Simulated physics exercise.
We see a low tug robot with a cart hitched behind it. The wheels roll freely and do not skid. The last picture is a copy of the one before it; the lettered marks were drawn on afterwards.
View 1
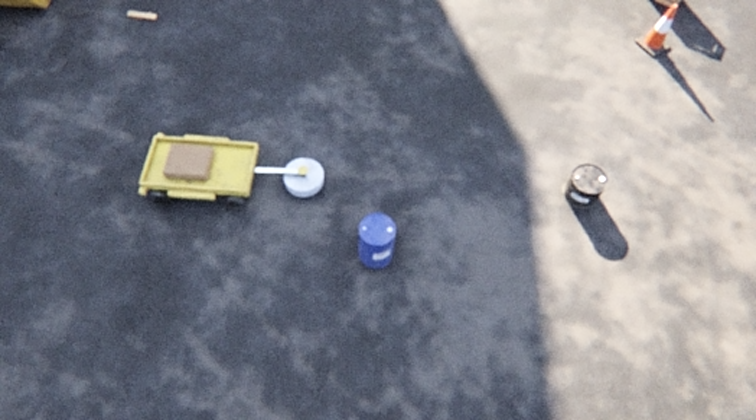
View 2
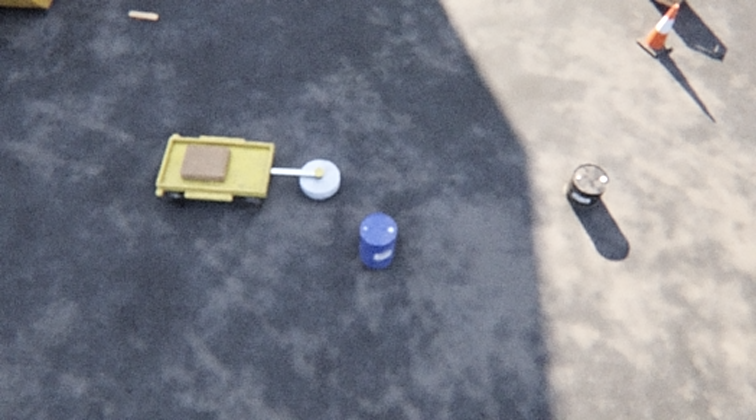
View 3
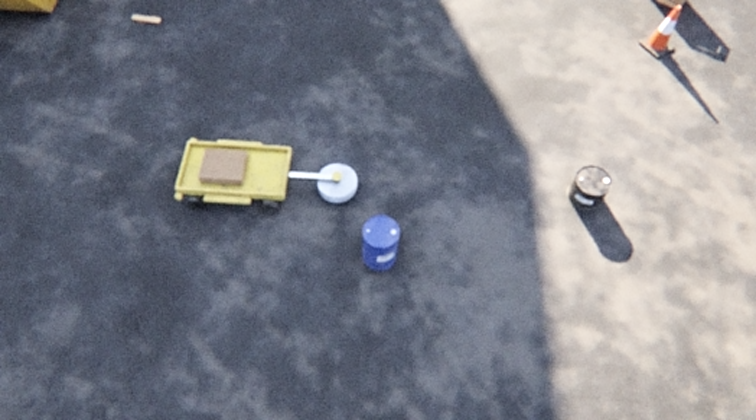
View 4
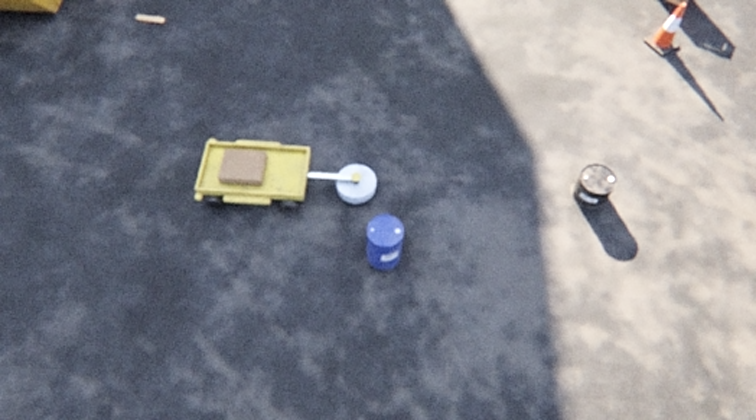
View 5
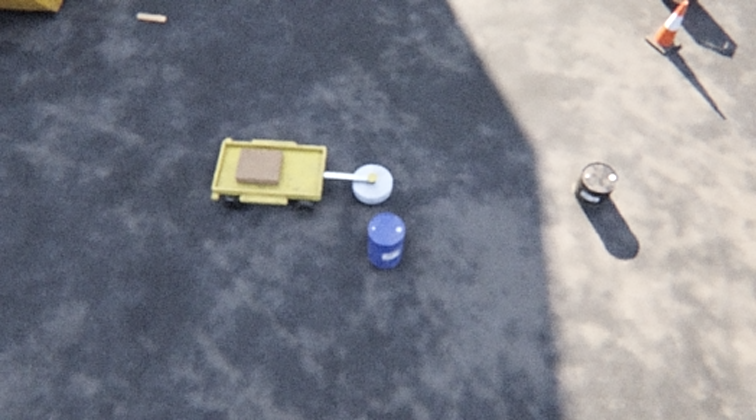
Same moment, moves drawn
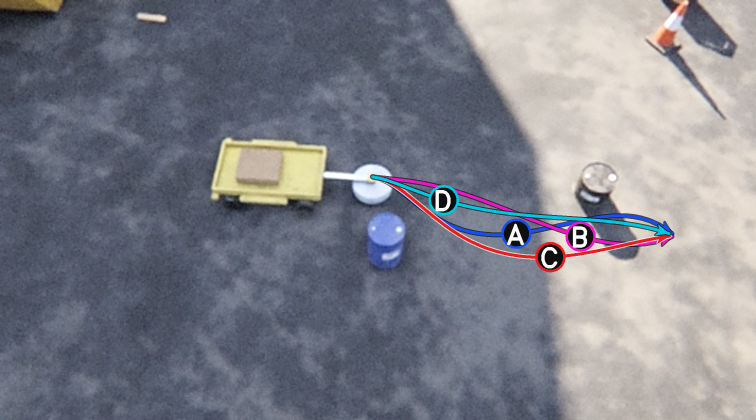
On shaded pavement, a round white robot pulls a yellow cart right, nearing a blue drum.
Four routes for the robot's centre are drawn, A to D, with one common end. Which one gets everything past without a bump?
B is the clean one.
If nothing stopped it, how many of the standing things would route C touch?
It touches one.
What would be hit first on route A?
The blue drum.
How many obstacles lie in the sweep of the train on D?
It touches one.
On the marked copy, A from (372, 177) via (516, 234) to (672, 234); B from (372, 177) via (520, 215) to (672, 237); C from (372, 177) via (510, 255) to (669, 236); D from (372, 177) via (520, 215) to (669, 234).
With B. Early on, robot (474, 204), cart (374, 181).
Further on, robot (580, 242), cart (478, 206).
At the end, robot (669, 241), cart (567, 227); nothing has been touched.
As for the rest, A meets the black tub and blue drum; C meets the blue drum; D meets the black tub.
